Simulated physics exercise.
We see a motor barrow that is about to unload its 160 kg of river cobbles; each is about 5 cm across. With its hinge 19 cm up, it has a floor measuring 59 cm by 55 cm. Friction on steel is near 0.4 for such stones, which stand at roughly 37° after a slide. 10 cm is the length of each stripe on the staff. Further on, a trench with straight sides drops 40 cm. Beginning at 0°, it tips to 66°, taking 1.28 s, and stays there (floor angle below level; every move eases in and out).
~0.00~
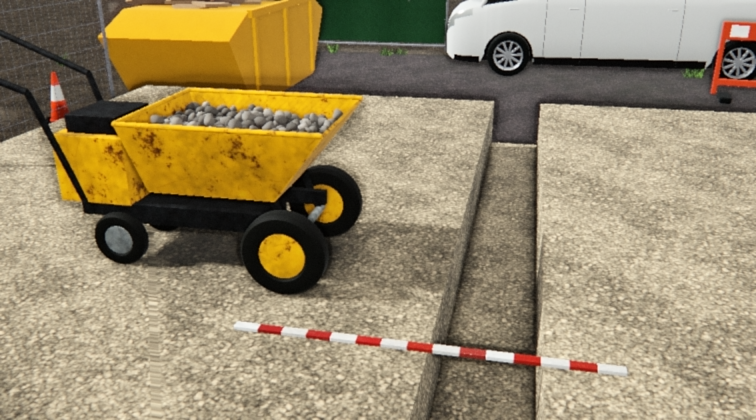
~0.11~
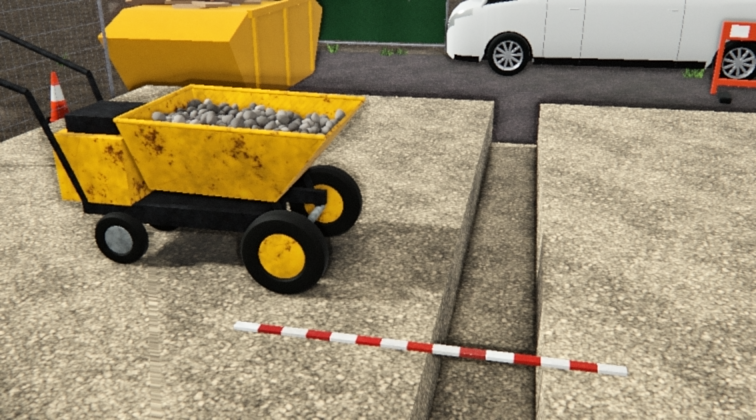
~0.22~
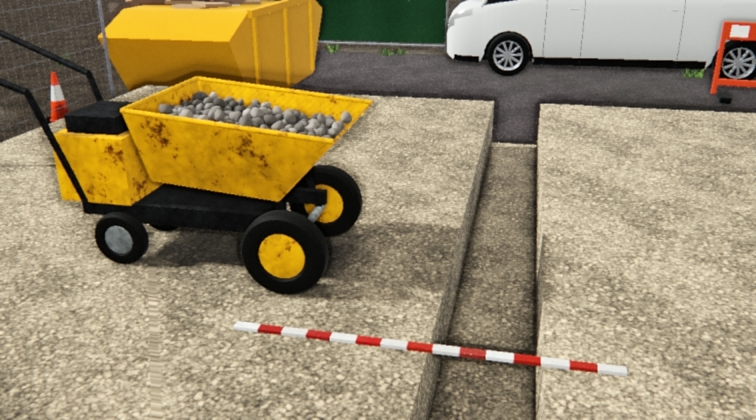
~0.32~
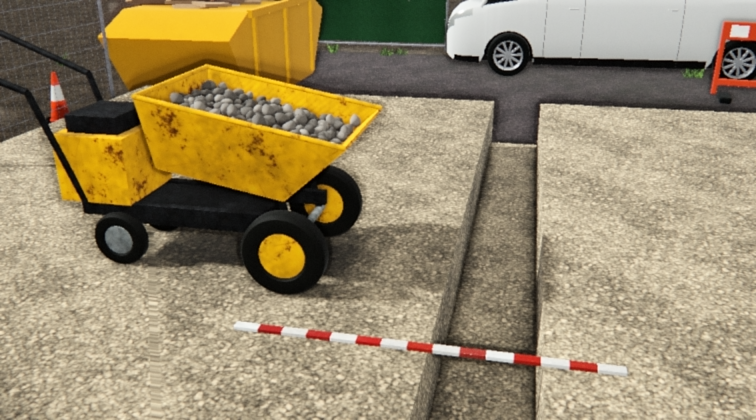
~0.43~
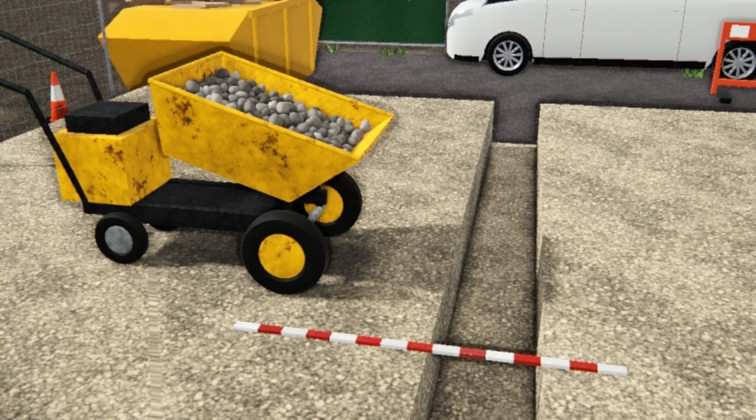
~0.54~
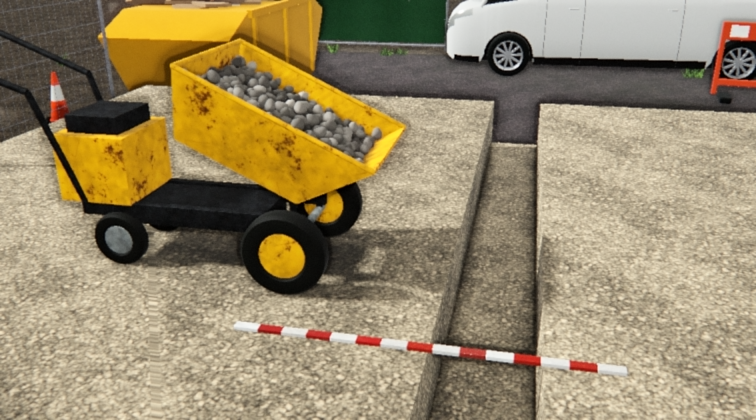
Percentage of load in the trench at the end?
97 per cent.
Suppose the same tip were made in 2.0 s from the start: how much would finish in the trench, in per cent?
In that case, around 100%.
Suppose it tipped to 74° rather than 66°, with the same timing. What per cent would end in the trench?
In that case near 100 per cent.
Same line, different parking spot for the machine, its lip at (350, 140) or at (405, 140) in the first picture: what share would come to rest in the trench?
First place roughly 100%, second roughly 65%.
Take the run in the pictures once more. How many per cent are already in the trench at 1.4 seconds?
Roughly 25 percent of the load.
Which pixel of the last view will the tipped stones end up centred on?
Resting centre: About (487, 335).
After 1.0 s the floor is at 56°; 100 % in the skip; the foremost stones are at (413, 209).
After 1.4 s the floor is at 66°; 72 % in the skip, 3 % short of the trench, 25 % in the trench; the foremost stones are at (529, 374).
After 1.7 s the floor is at 66°; 40 % in the skip, 3 % short of the trench, 57 % in the trench; the foremost stones are at (533, 329).
After 3.7 s the floor is at 66°; 0 % in the skip, 2 % short of the trench, 97 % in the trench; the foremost stones are at (533, 342).
